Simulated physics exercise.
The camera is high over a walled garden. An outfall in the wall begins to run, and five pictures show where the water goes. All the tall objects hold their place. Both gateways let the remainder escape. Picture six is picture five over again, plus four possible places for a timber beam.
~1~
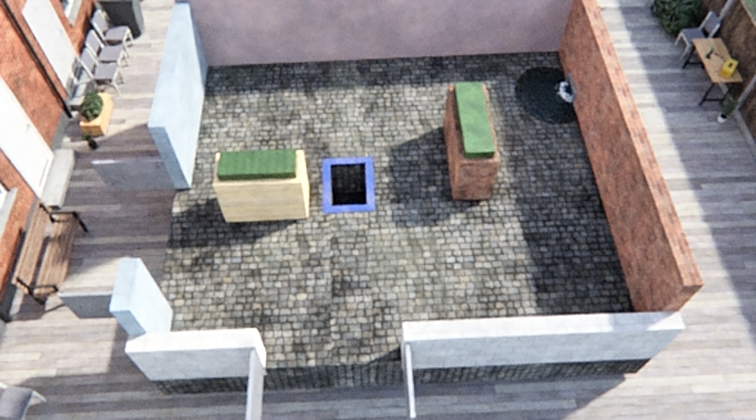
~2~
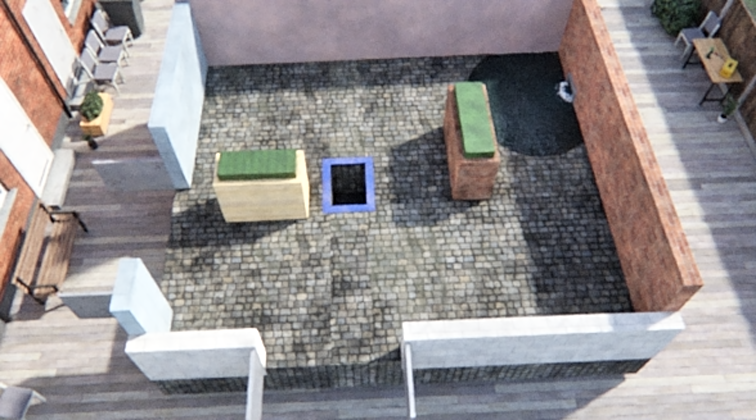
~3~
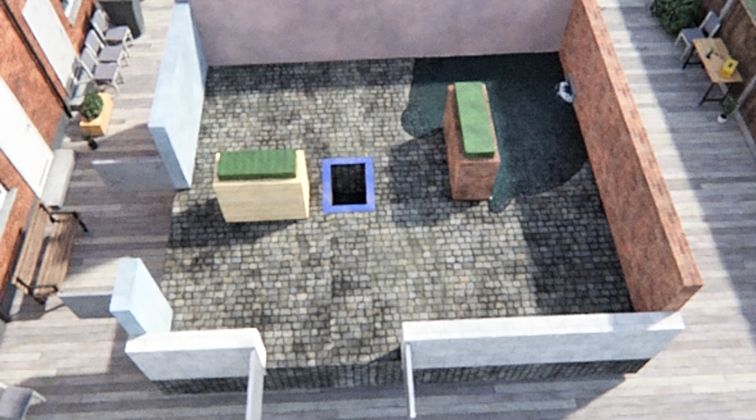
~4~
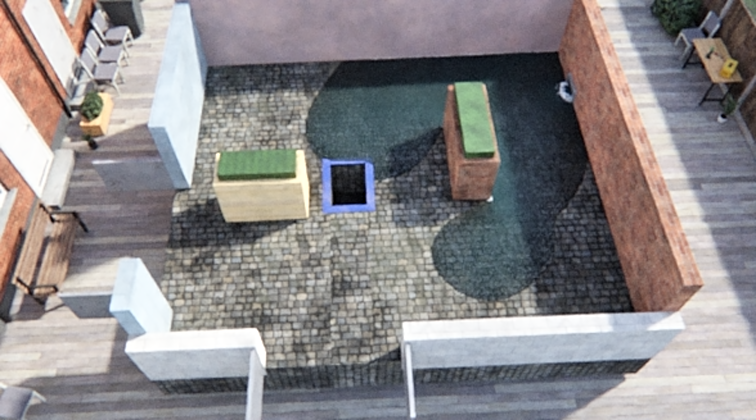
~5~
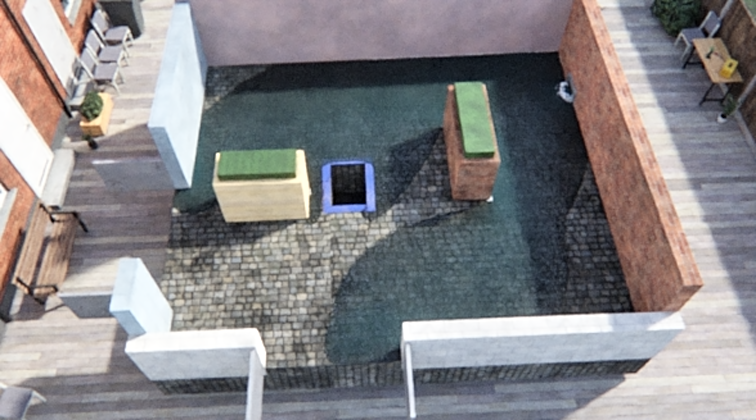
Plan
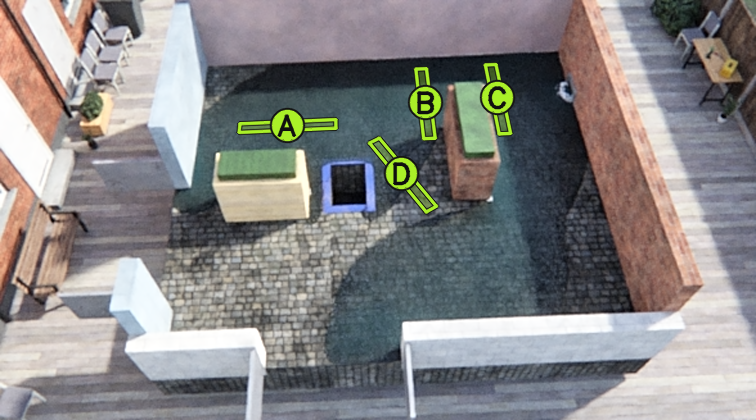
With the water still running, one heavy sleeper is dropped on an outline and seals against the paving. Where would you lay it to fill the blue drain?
The answer is place A.
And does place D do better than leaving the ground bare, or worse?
Worse.
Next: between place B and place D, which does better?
It is B.
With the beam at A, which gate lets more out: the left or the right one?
The left gate.
In lime, A from (239, 128) to (335, 123); B from (429, 138) to (421, 68); C from (504, 133) to (490, 64); D from (374, 140) to (431, 209).
Choosing A, about 17 % of the stream goes into the blue drain, about 83 % out by the gates.
Choosing B, about 7 % of the stream goes into the blue drain, about 93 % out by the gates.
Choosing C, about 5 % of the stream goes into the blue drain, about 95 % out by the gates.
Choosing D, about 3 % of the stream goes into the blue drain, about 96 % out by the gates.
